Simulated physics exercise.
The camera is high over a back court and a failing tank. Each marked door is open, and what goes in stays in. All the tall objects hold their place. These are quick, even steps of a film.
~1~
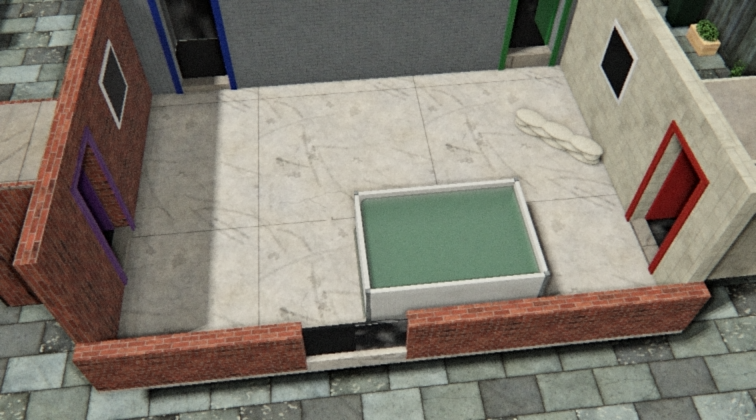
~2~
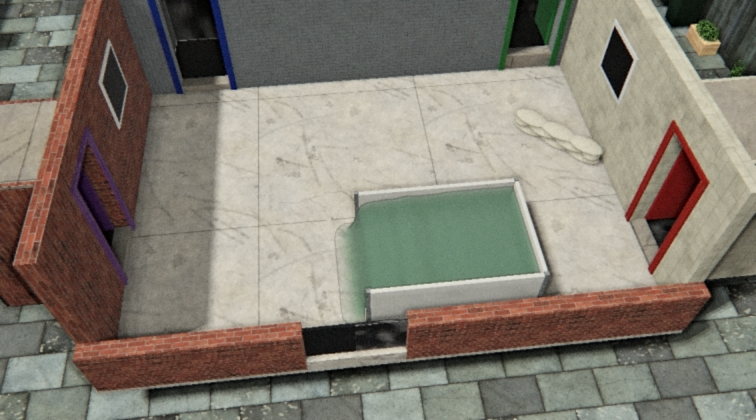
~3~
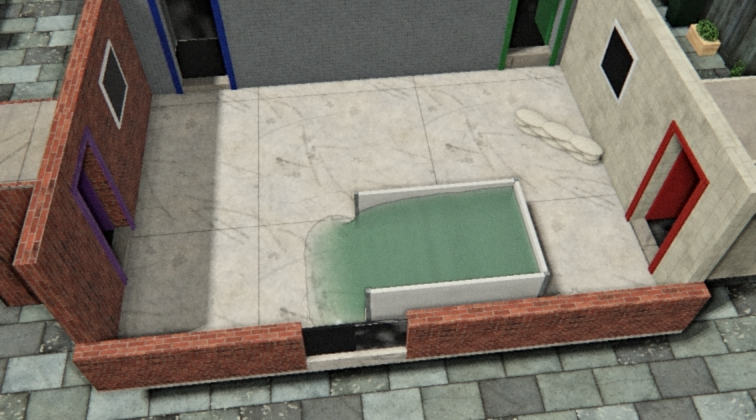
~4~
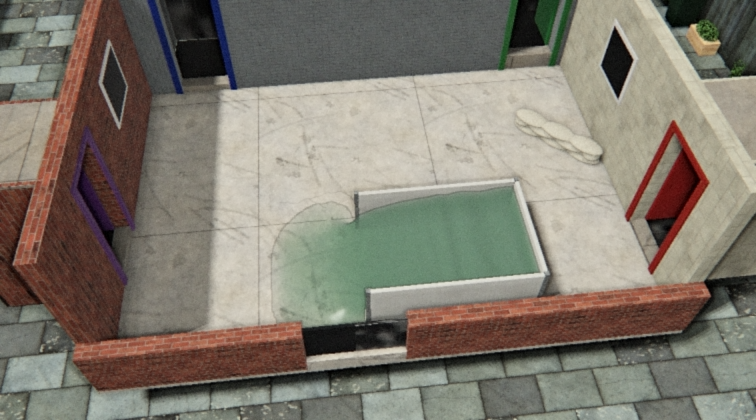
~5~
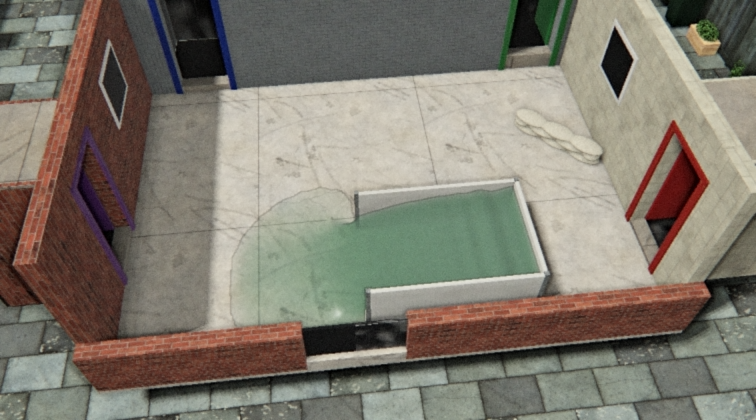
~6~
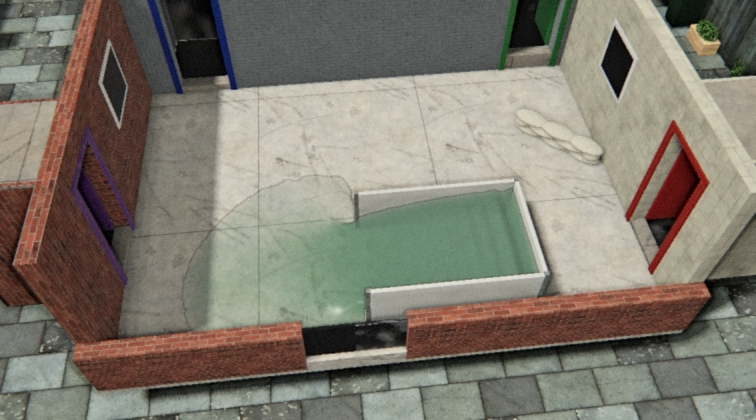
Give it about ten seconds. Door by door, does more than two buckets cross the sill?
In the end: The red door stays under that; the purple door takes more than that; the green door stays under that; the blue door takes more than that.
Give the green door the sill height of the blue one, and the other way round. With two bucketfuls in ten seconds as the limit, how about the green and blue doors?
Green holds; blue is under.
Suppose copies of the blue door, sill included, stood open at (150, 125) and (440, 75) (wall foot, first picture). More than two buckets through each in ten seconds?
One after the other: Floods, stays under.
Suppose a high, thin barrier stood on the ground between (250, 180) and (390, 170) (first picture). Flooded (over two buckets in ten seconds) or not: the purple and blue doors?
The purple one floods; the blue one takes more.
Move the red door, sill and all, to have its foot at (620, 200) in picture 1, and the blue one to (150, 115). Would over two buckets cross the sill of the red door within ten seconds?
Red holds.
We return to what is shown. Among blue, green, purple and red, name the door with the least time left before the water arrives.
I say the purple one.
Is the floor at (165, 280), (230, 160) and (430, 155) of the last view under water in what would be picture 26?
In turn: Covered, wet, no water.
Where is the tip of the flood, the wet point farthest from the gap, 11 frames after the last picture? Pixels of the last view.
Near (151, 113).
A moment on, water covers 30 % of the floor; the red door not reached, the purple door under two buckets in, the green door not reached, the blue door not reached.
Next, water covers 35 % of the floor; the red door not reached, the purple door far over two buckets in, the green door not reached, the blue door not reached.
Then, water covers 40 % of the floor; the red door not reached, the purple door far over two buckets in, the green door not reached, the blue door under two buckets in.
Later, water covers 70 % of the floor; the red door not reached, the purple door far over two buckets in, the green door wet at the sill, nothing in, the blue door far over two buckets in.
In the end, water covers 95 % of the floor; the red door wet at the sill, nothing in, the purple door far over two buckets in, the green door wet at the sill, nothing in, the blue door far over two buckets in.
